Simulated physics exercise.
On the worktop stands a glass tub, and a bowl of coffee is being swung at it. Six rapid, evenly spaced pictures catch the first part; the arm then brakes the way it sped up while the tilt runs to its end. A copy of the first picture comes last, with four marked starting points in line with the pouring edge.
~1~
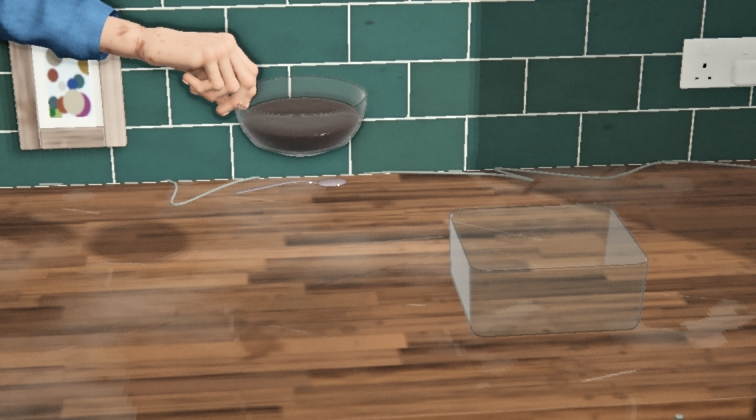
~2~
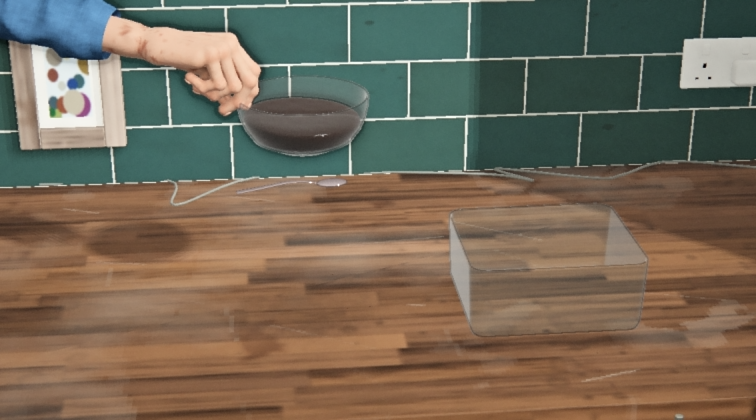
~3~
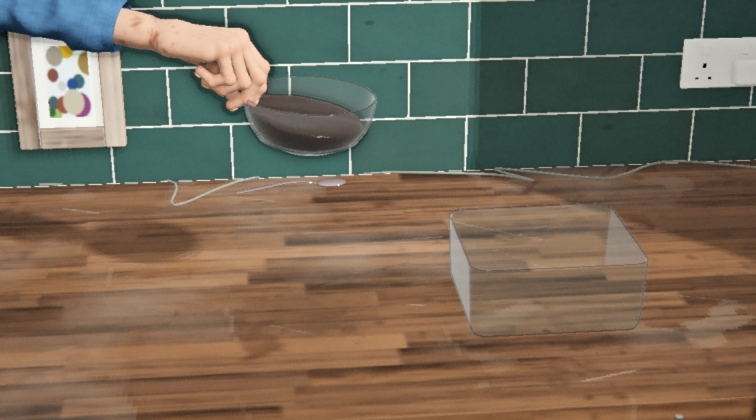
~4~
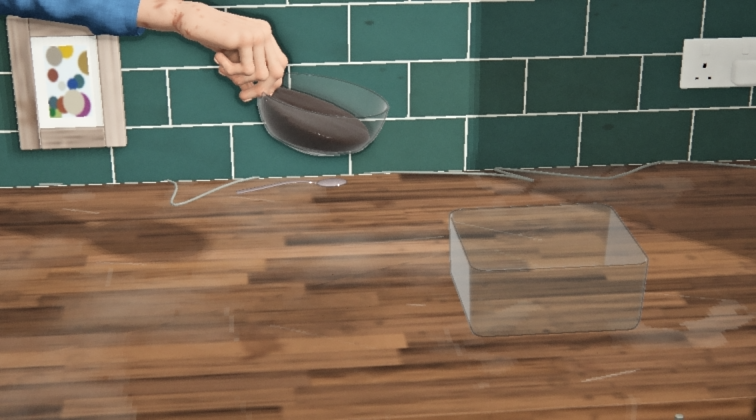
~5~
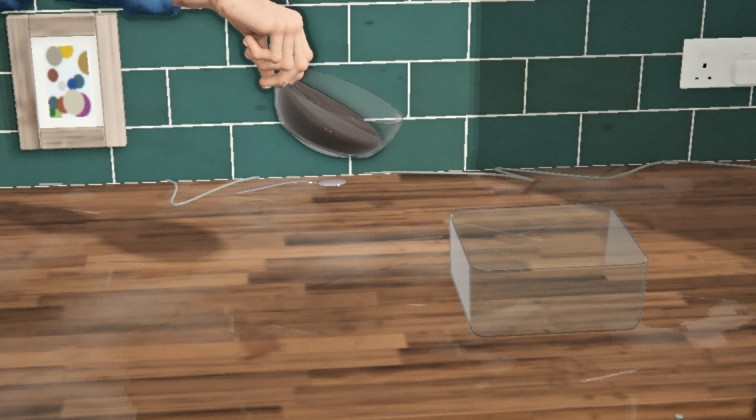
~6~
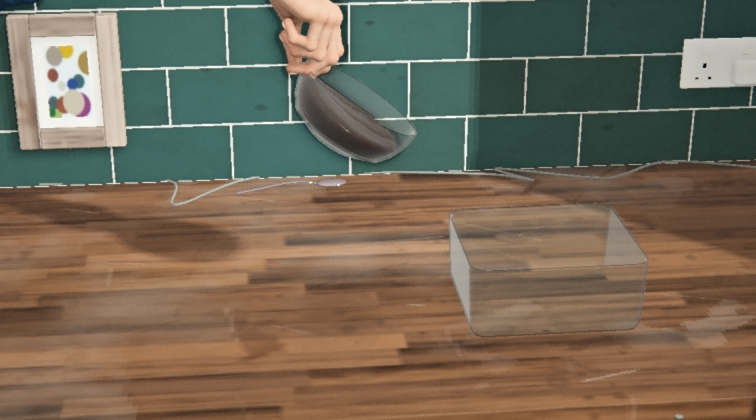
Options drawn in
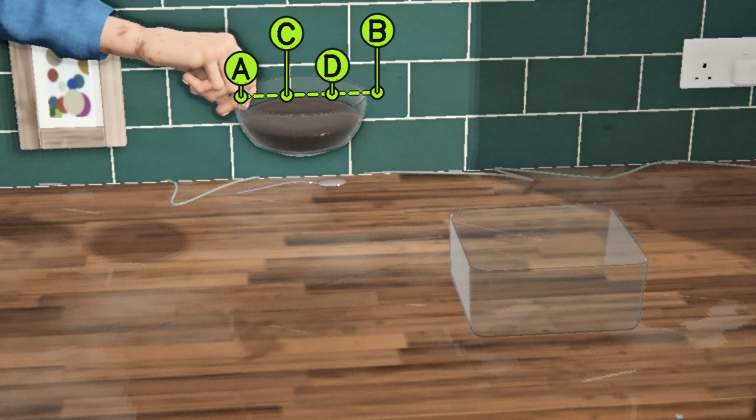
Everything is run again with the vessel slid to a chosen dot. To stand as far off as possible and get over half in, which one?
Use spot C.
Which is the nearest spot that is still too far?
It is A.
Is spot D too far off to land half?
No.
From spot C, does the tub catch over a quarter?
Yes.
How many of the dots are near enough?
Three.
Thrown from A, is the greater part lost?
Yes, that goes wrong.
On the marked copy, A at (241, 96); B at (377, 92); C at (286, 95); D at (332, 93).
With A, about 14 % lands in the tub, 81 % falls short and 5 % goes beside or beyond.
With B, about 85 % lands in the tub, 11 % falls short and 3 % goes beside or beyond.
With C, about 69 % lands in the tub, 13 % falls short and 18 % goes beside or beyond.
With D, about 72 % lands in the tub, 6 % falls short and 22 % goes beside or beyond.
